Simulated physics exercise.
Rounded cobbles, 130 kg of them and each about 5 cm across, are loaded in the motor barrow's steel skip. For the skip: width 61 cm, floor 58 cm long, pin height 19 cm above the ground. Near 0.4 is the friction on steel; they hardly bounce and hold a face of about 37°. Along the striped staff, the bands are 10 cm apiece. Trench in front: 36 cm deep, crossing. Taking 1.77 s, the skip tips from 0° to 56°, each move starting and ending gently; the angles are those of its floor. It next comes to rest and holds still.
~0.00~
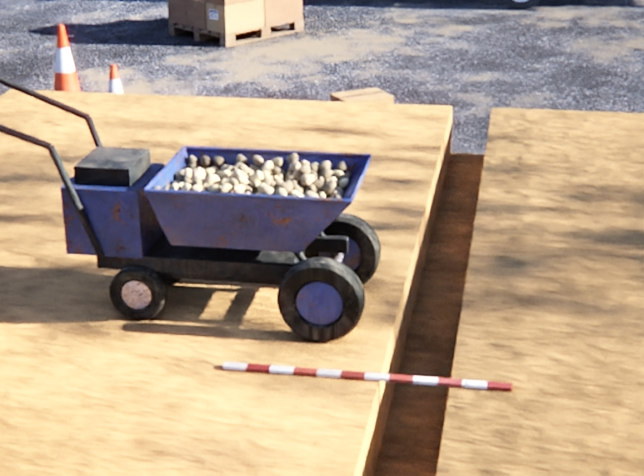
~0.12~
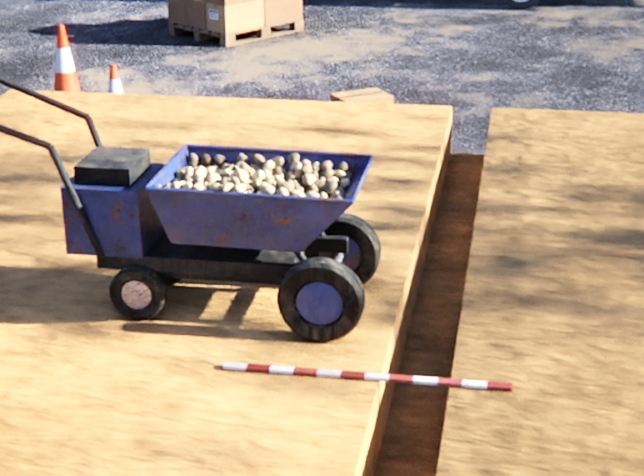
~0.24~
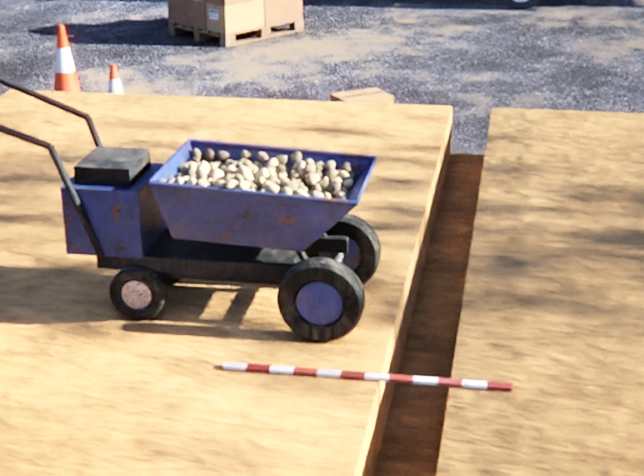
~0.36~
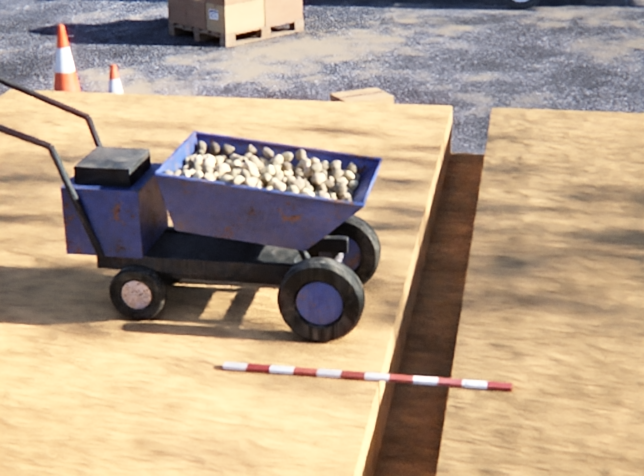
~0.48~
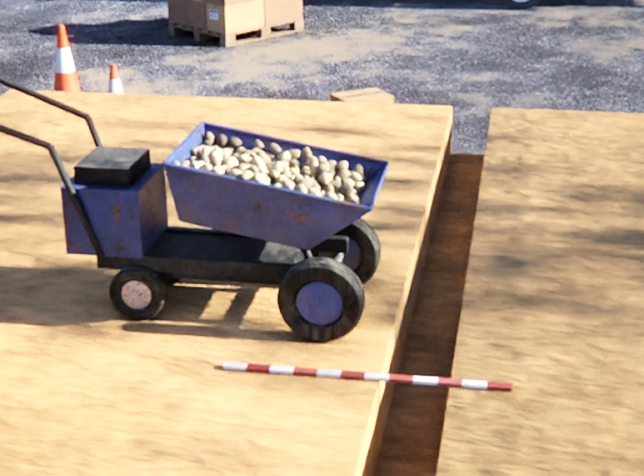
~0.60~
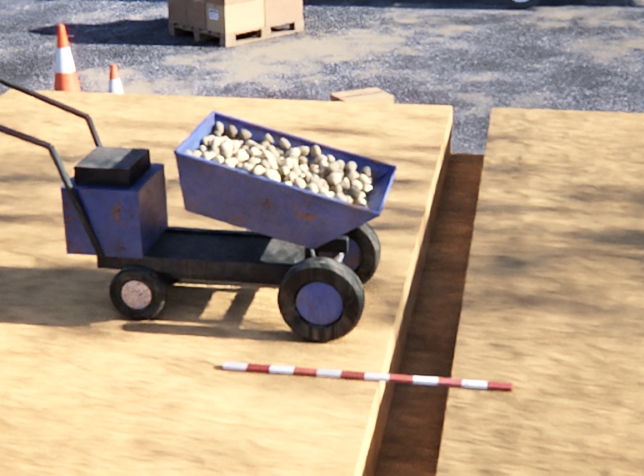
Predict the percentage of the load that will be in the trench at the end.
Predicted: Roughly 35 %.
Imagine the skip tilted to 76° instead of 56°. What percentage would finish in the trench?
Around 30 per cent would finish in the trench.
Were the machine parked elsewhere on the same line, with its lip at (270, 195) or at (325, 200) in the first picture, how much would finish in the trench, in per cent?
First spot about 55, second spot about 55 per cent.
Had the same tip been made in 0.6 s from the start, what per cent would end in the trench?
In that case some 20 per cent.
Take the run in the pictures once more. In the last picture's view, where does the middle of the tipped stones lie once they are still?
Centre estimate: Around (470, 319).
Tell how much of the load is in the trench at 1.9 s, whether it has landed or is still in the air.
By then, around 5 percent.
After 1.3 s the floor is at 47°; 100 % in the skip; the foremost stones are at (420, 231).
After 1.9 s the floor is at 56°; 80 % in the skip, 6 % in the trench, 14 % past the trench; the foremost stones are at (505, 316).
After 2.2 s the floor is at 56°; 54 % in the skip, 11 % in the trench, 35 % past the trench; the foremost stones are at (592, 334).
After 4.2 s the floor is at 56°; 26 % in the skip, 35 % in the trench, 40 % past the trench; the foremost stones are past the picture's edge.
